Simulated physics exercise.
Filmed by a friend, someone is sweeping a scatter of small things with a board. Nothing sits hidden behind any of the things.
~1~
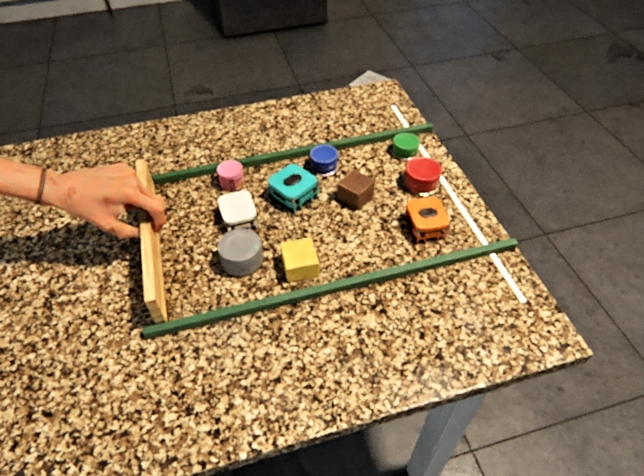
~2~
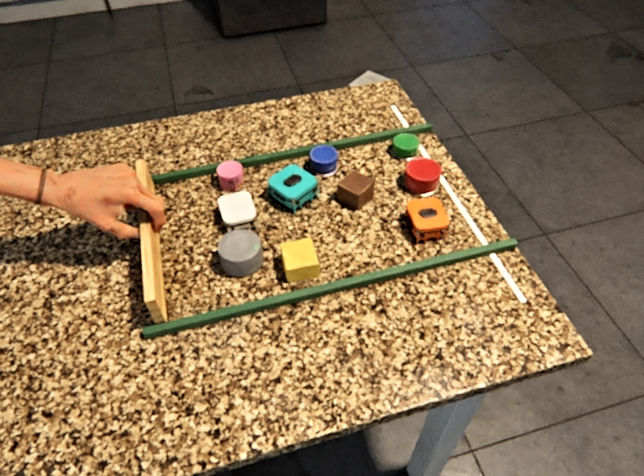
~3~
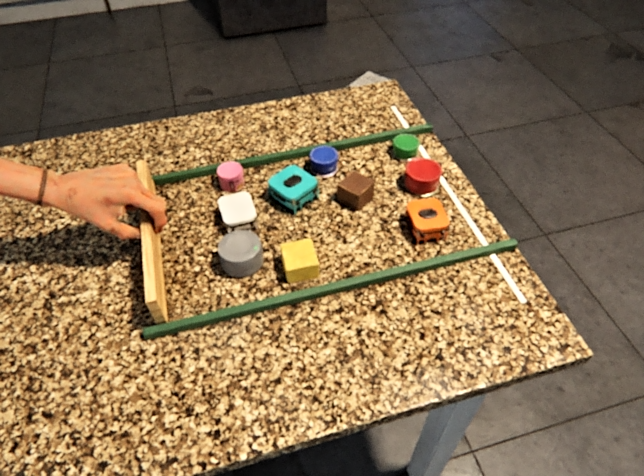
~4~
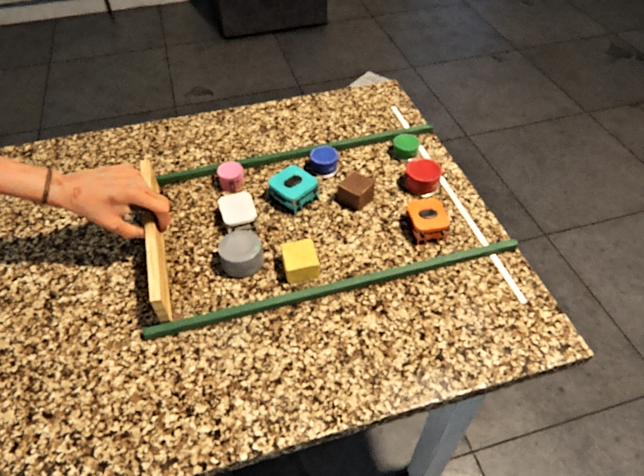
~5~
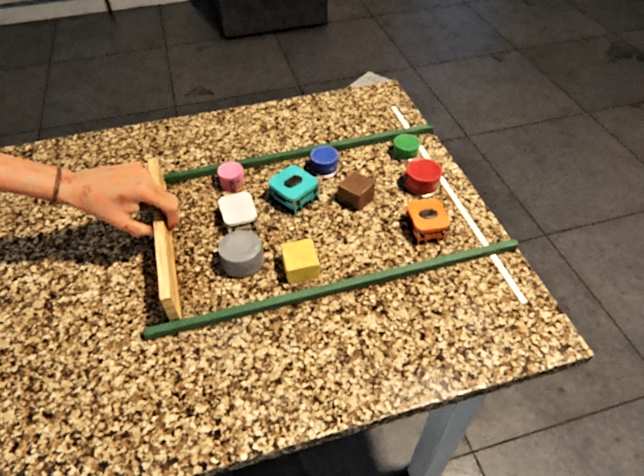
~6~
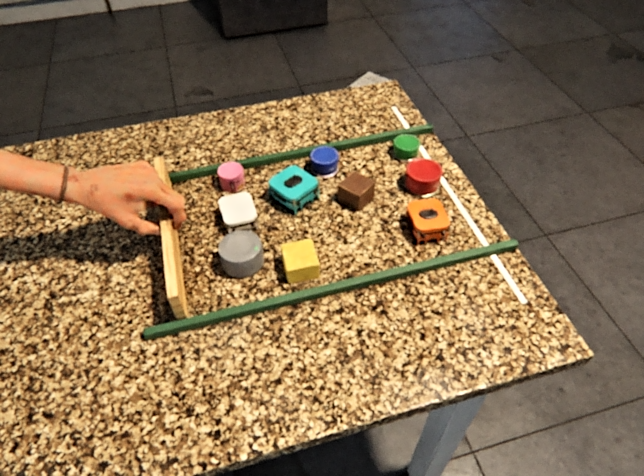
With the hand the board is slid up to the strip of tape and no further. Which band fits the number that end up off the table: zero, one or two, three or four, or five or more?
I expect the drop count to reach five or more.
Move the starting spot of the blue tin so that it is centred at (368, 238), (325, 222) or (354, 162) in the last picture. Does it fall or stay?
Order of tries: Off, off, off.
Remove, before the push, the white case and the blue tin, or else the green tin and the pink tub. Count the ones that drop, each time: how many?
I'd say 3 the first time and 3 the second time.
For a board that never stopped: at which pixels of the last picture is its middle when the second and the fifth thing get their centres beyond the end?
First around (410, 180), then around (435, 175).
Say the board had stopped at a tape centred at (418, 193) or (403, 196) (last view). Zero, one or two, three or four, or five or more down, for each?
Counts by place: Just one or two, then not one.
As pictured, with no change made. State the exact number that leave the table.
Tally: 6.
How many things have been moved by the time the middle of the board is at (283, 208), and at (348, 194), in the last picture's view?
6 and 7.
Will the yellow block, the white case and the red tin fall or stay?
The yellow block stays put; the white case stays put; the red tin comes off.
Early on, none off yet; green tin at rest near (406, 148); red tin at rest near (423, 177); orange case at rest near (427, 221).
A while later, none off yet; green tin at rest near (409, 148); red tin moving near (432, 176); orange case moving near (433, 221).
Finally, the number that fall off is five or more; lost, turquoise case, blue tin, brown block, orange case, red tin and green tin.
